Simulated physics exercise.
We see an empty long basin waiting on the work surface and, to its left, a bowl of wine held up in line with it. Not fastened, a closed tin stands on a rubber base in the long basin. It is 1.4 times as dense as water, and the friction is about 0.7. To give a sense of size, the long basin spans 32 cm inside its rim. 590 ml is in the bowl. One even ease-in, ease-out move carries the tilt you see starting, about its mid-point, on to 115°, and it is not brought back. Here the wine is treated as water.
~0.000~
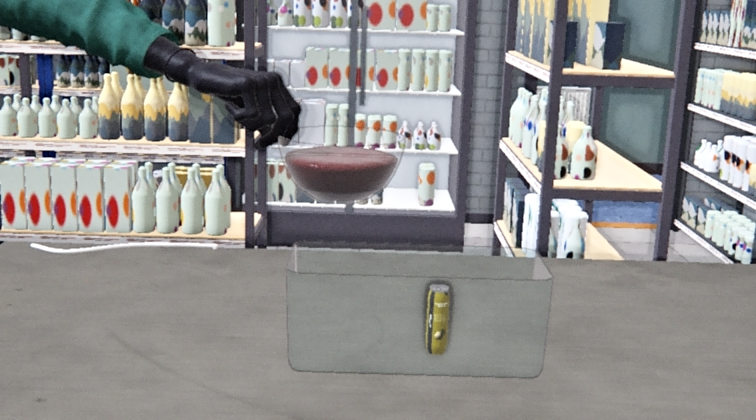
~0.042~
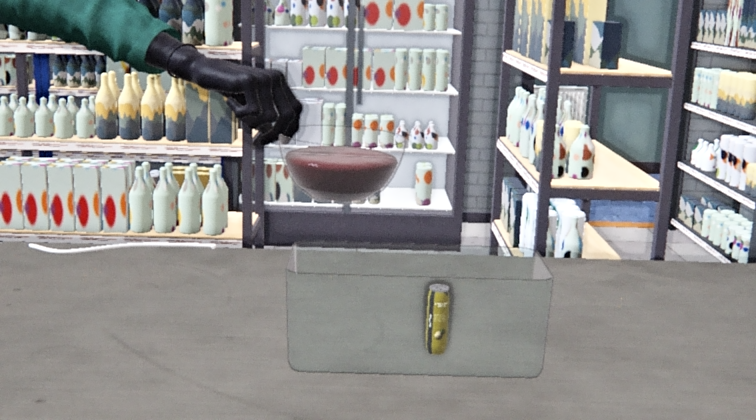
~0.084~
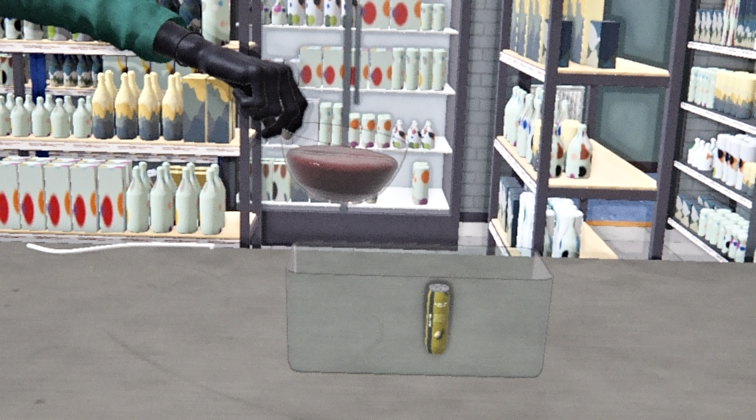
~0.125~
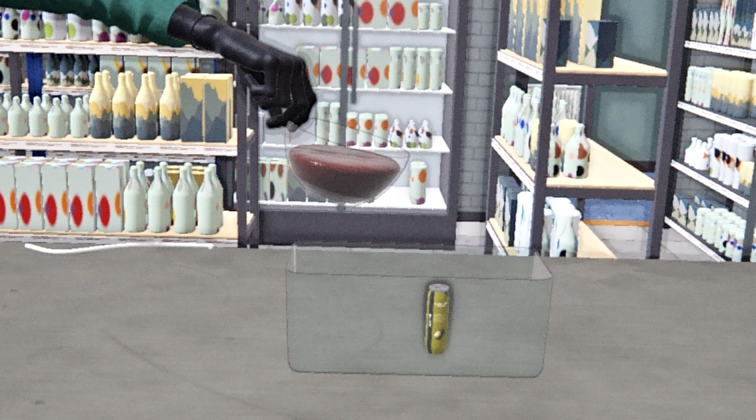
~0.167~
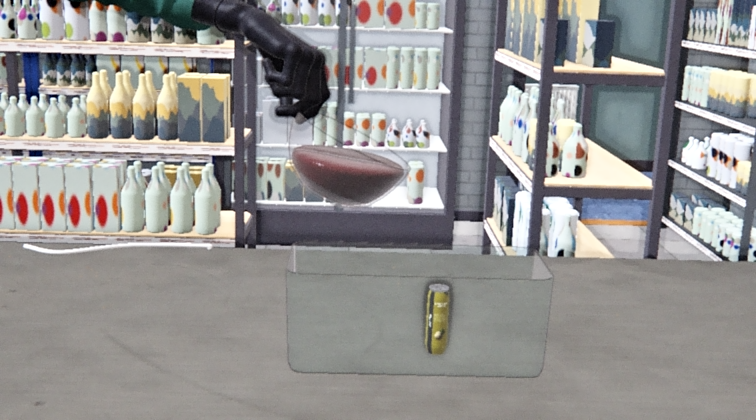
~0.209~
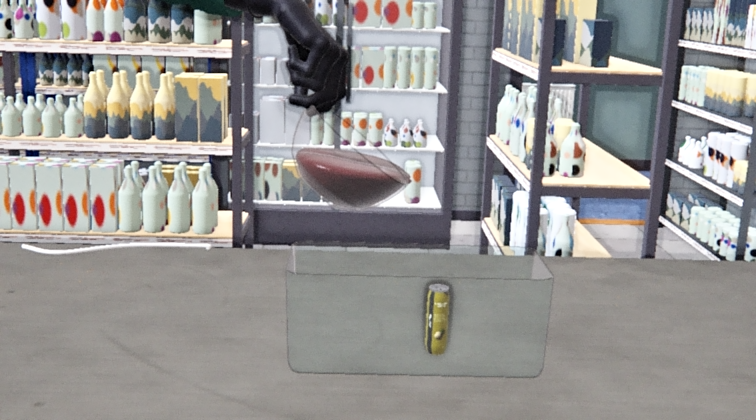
A black-gloved hand steadily tilting a clear bowl of dark red wine rightward above a clear basin with a yellowish tin inside.
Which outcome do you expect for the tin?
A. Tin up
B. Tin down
B.
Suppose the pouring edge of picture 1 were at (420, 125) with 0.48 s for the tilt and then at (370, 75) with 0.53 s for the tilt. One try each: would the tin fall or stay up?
The tin overturns the first time and overturns the second time.
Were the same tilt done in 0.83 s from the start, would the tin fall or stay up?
Outcome - the tin remains standing.
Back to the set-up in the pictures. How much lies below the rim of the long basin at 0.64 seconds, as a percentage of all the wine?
About 100 %.
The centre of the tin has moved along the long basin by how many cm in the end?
7.0 cm.
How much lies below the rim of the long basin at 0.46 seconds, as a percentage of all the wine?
I'd estimate some 72 percent of the liquid.
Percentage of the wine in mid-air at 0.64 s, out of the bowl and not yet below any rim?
Something like 1 per cent of the total.
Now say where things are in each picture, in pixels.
The first frame shows tilt 0°; pouring edge (405, 139); surface from (284, 154) to (398, 157); the long basin's rim runs from (291, 257) to (545, 265); the tin's top is at (439, 291).
The second frame shows tilt 2°; pouring edge (405, 141); surface from (284, 153) to (398, 158).
The third frame shows tilt 7°; pouring edge (407, 147); surface from (286, 151) to (399, 160).
The fourth frame shows tilt 15°; pouring edge (409, 156); surface from (289, 149) to (401, 163).
The fifth frame shows tilt 26°; pouring edge (409, 169); surface from (292, 149) to (405, 167).
The sixth frame shows tilt 39°; pouring edge (407, 184); surface from (296, 152) to (403, 171); 2 per cent is over the edge.
After 0.46 s the tilt is 109° and 6 per cent is still to pour; the tin stands where it began.
After 0.64 s the tilt is 115° and 0 per cent is still to pour; the tin leans 18°.
After 0.82 s the tilt is 115° and 0 per cent is still to pour; the tin lies on its side.
After 1.03 s the tilt is 115° and 0 per cent is still to pour; the tin lies on its side.
In the end the tin lies on its side.
